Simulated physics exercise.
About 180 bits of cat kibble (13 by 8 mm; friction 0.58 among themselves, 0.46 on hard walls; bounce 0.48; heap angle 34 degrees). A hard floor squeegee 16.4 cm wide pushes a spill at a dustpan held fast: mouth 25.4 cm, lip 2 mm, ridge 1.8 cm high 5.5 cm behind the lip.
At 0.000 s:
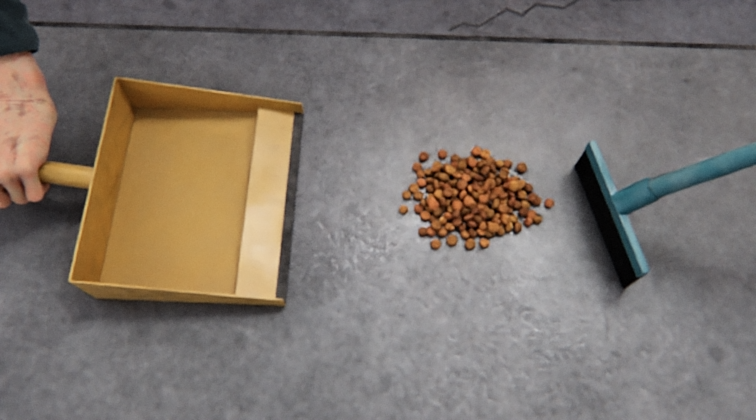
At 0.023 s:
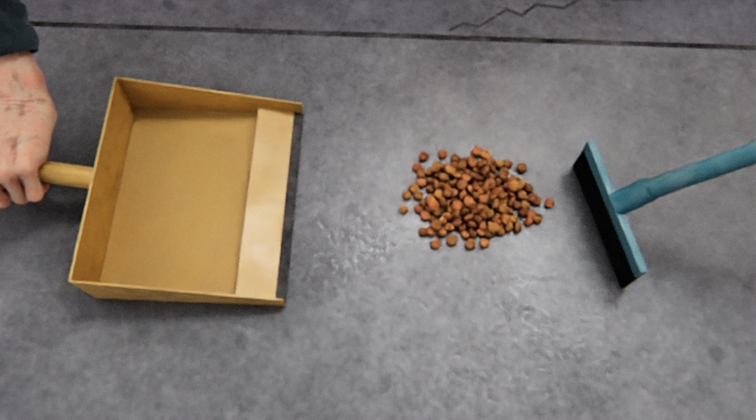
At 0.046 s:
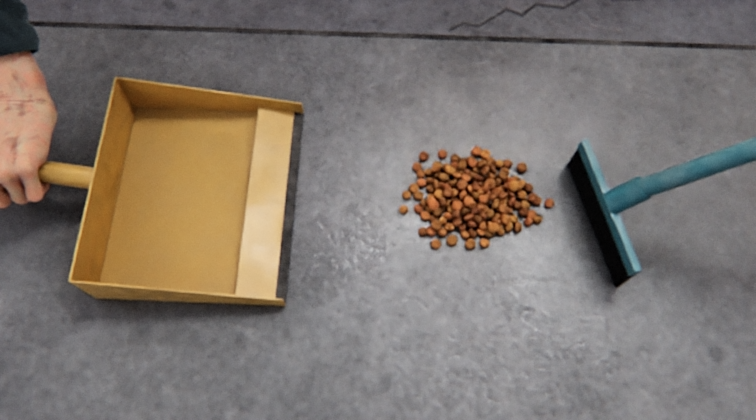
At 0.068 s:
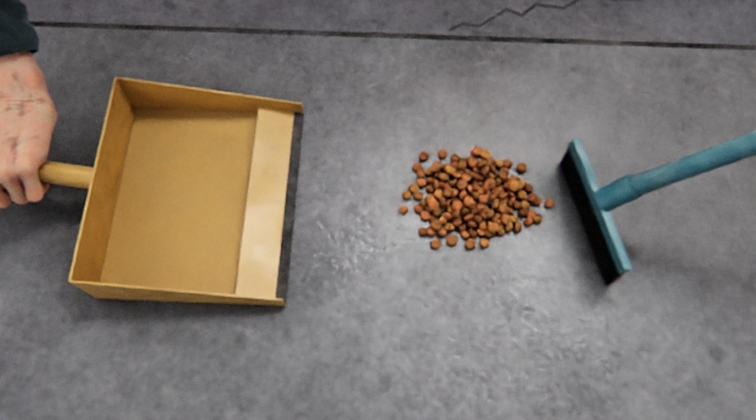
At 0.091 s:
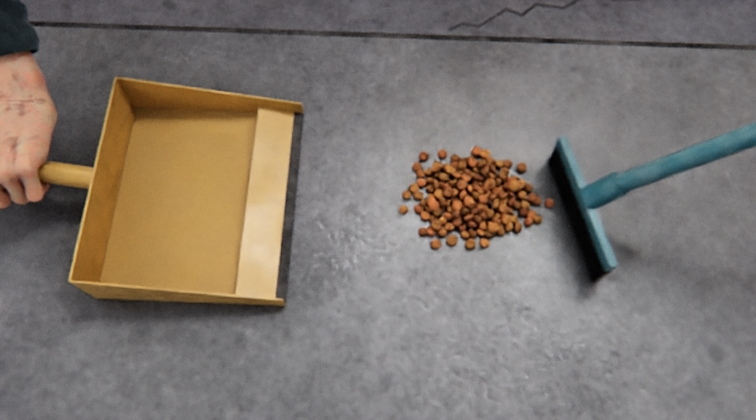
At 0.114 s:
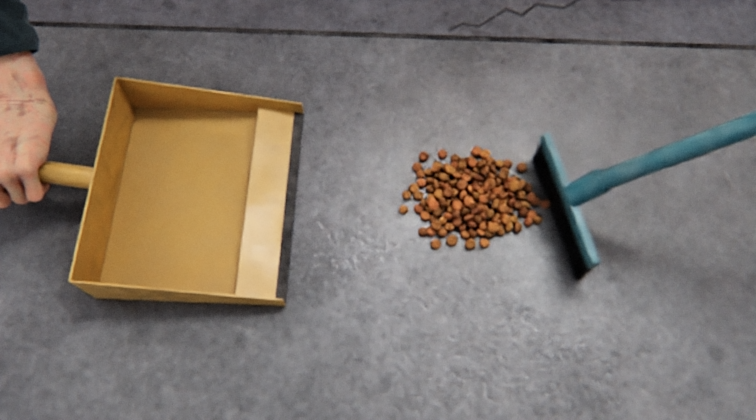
A teal squeegee with a dark blade edge slides slowly at first, then faster, leftward across the floor from the right, reaching the near edge of a loose heap of brown kibble. On the left, a hand in a dark sleeve holds a tan dustpan still, its open side facing the heap. The grey, cracked floor is seen from above, and the camera stays still.
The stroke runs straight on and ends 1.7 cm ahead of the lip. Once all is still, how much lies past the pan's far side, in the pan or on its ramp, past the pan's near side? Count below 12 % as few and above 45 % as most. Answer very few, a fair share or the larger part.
Far side: Very few, pan: A fair share, near side: Very few.
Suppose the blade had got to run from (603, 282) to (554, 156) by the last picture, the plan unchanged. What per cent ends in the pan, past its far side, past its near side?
Pan 15, far 0, near 10.
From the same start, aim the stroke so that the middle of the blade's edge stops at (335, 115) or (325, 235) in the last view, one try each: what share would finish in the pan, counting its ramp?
Some 5 and 30 per cent.
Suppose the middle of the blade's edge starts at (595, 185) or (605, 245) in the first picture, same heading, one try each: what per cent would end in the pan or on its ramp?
Some 10 and 30 per cent.
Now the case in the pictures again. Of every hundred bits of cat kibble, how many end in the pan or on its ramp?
Roughly 25 per cent.
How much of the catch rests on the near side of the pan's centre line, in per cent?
Some 30 per cent.
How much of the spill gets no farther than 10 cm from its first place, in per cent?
Roughly 5 per cent.
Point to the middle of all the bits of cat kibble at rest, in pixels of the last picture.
Near (302, 197).
Then, at 0.29 s, middle of the blade 17 cm from the lip; 0 % over the lip, far side 0 %, near side 0 %.
After 0.41 s, middle of the blade 7 cm from the lip; 0 % over the lip, far side 0 %, near side 0 %.
Then, at 0.65 s, middle of the blade 4 cm from the lip; 25 % over the lip, far side 5 %, near side 0 %.
At rest (1.1 s), far side 5 %, pan 25 %, near side 0 %, in front of the lip or behind the blade 70 %.
